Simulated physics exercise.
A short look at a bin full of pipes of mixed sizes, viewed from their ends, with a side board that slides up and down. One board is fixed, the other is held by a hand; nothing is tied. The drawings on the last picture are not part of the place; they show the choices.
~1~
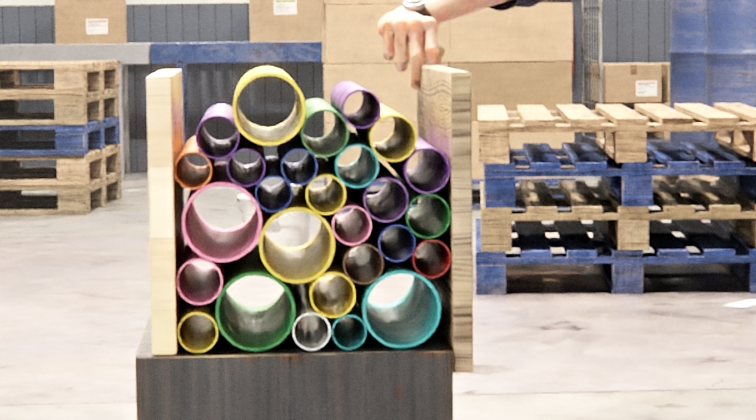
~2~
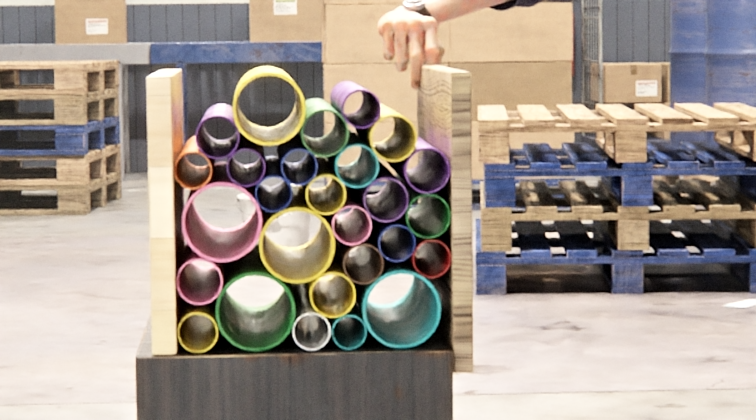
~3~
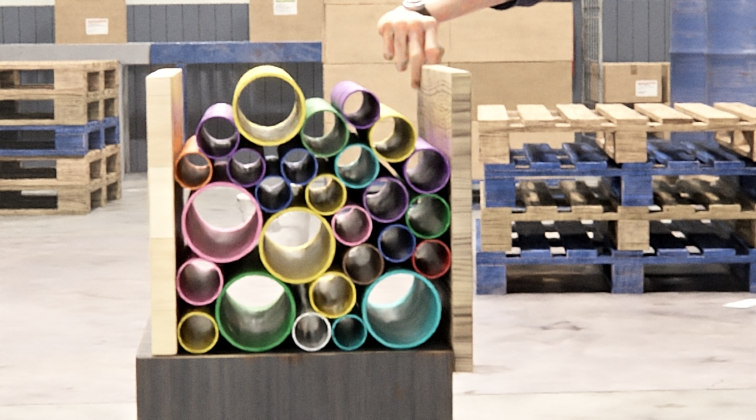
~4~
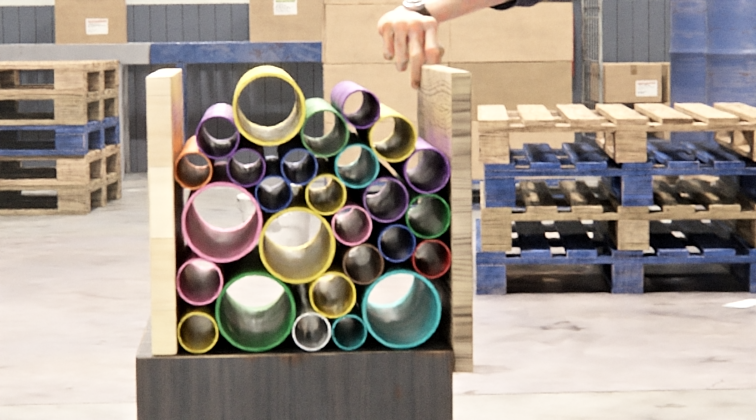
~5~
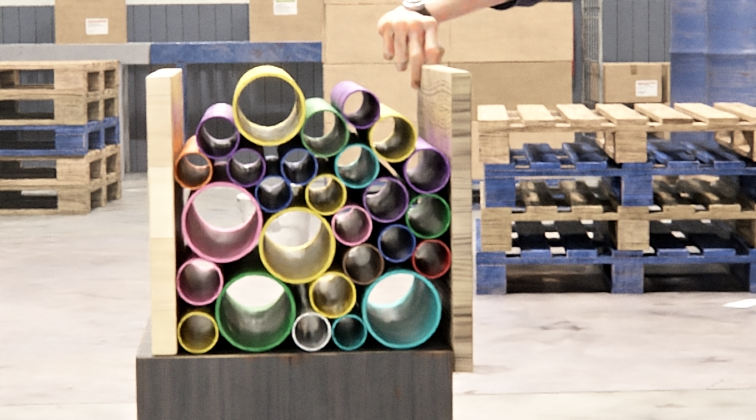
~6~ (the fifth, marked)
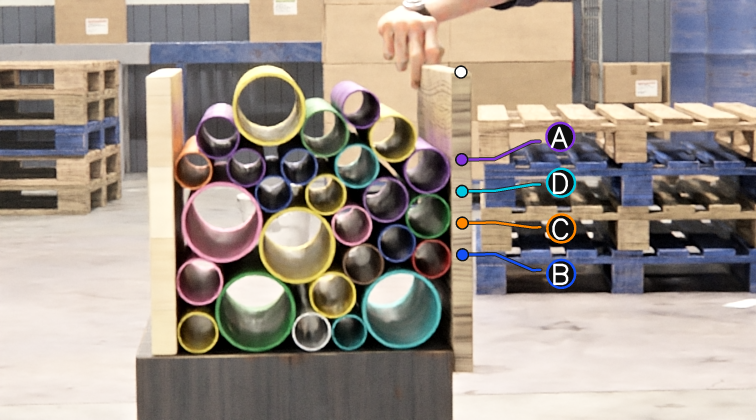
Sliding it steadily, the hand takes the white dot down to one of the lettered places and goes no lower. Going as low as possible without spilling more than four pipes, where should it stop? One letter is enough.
The last mark within the limit is C.
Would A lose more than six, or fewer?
It loses fewer than six.
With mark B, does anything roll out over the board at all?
At B: Yes.
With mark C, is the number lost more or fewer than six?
It loses fewer than six.
On the marked copy, A at (462, 160); B at (463, 255); C at (463, 223); D at (462, 191); the white dot at (461, 72).
Following C. Soon after the start, top of the board (450, 143).
Later, top of the board (451, 221).
In the end, top of the board (451, 222), four out over the board.
As for the rest, A none out over the board; B more than four out over the board; D none out over the board.
